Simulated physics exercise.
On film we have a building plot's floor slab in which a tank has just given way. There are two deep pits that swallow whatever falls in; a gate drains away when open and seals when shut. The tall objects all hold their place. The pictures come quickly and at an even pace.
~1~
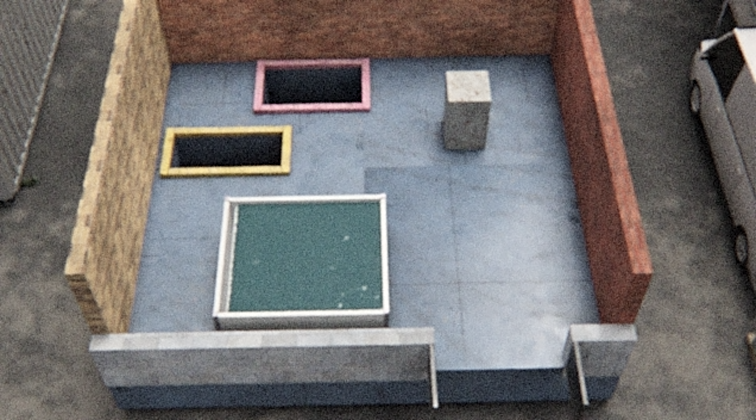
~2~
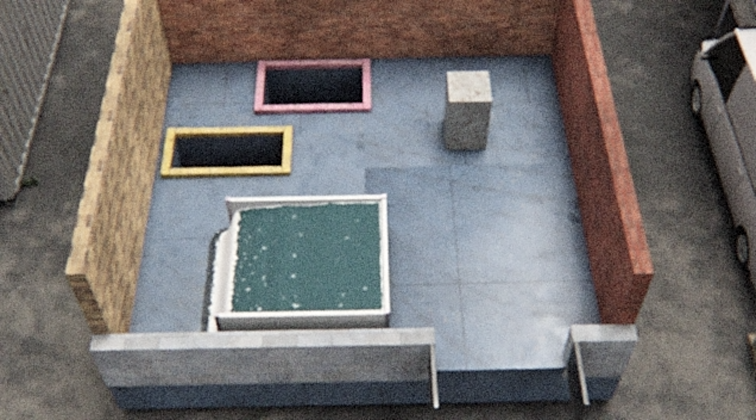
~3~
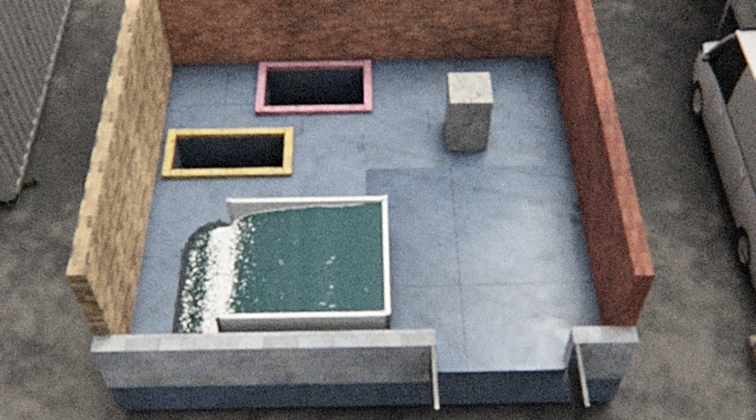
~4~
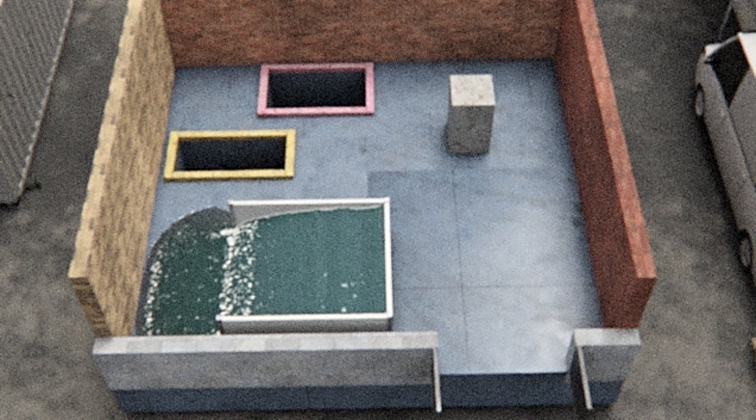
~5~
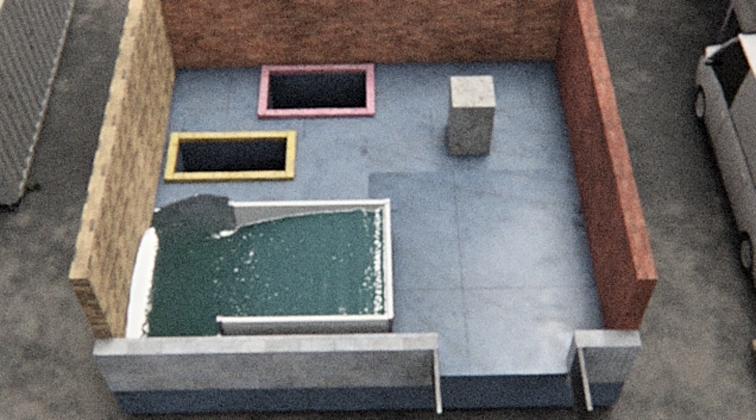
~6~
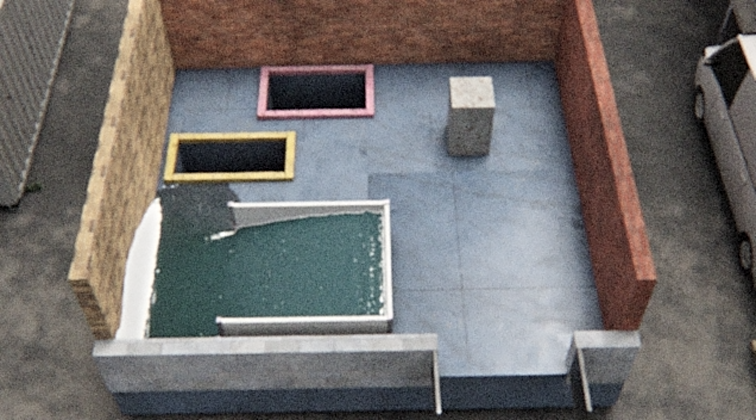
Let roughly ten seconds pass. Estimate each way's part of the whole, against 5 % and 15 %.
Result: Gate: Short of a twentieth; yellow pit: Upwards of fifteen per cent; pink pit: Short of a twentieth.
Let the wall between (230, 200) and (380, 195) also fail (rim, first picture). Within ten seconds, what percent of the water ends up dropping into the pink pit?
For pink, roughly 25 in a hundred.
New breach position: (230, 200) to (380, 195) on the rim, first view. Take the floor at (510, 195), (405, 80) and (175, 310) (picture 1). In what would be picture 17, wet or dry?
In the order asked: Out of reach, sodden, out of reach.
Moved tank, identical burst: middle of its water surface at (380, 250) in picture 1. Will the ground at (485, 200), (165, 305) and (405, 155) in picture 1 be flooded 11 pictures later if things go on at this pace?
So, first one stays dry, second one got wet, third one stays dry.
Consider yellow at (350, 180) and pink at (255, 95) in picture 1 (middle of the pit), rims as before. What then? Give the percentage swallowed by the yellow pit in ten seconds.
So the yellow pit ends up with 0 in a hundred.
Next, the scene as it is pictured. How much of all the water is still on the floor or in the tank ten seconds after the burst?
My figure is close to 66 percent.
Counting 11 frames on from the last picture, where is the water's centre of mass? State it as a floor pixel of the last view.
I'd place it roughly at (223, 282).
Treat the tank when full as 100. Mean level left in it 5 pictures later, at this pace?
Near 50 in a hundred.
A moment on, water covers 15 % of the floor; the gate 0 %, the yellow pit 1 %, the pink pit 0 %.
Next, water covers 25 % of the floor; the gate 0 %, the yellow pit 7 %, the pink pit 0 %.
Then, water covers 45 % of the floor; the gate 0 %, the yellow pit 20 %, the pink pit 0 %.
Later, water covers 65 % of the floor; the gate 1 %, the yellow pit 28 %, the pink pit 1 %.
In the end, water covers 95 % of the floor; the gate 1 %, the yellow pit 32 %, the pink pit 1 %.
